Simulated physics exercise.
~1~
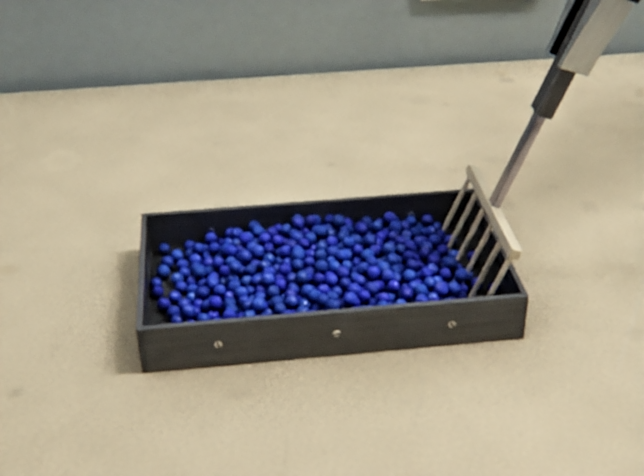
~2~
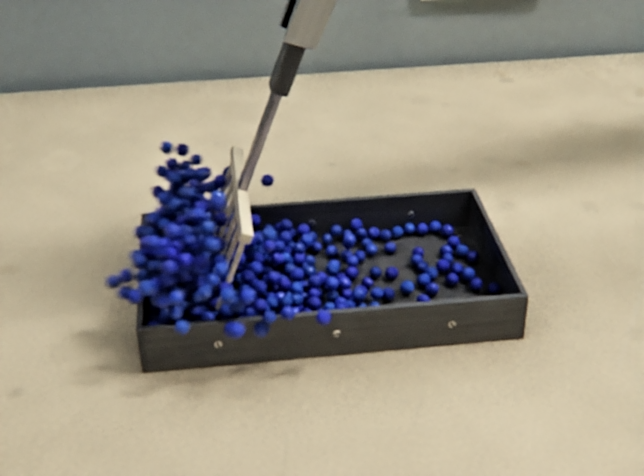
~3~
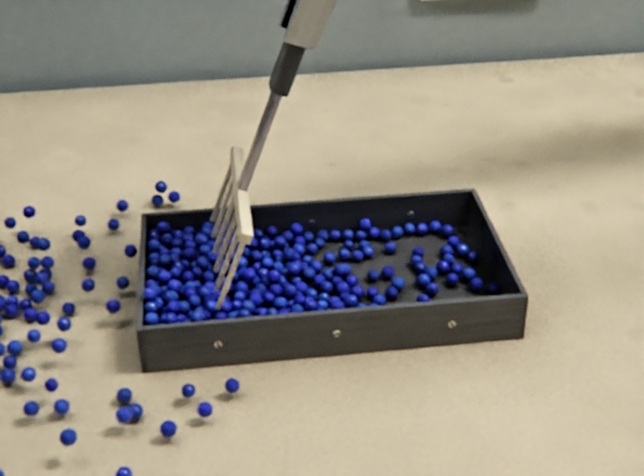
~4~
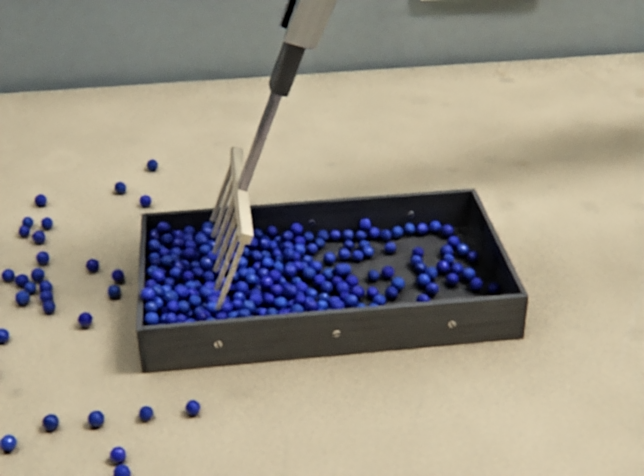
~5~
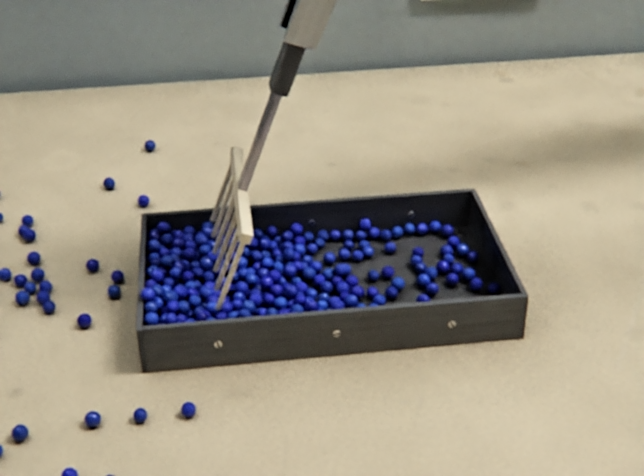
To begin with, a robot arm holds a pale comb at the right end of a dark tray spread with blue beads. The arm sweeps the comb left through the beads, driving many of them into a steep heap at the left end. The comb halts short of the left wall while beads surge up and spill over the edge. They scatter across the table to the left and in front, and some roll farther away. Finally, the comb stands still among the beads packed on the left, with most still in the tray and its right end sparsely covered.
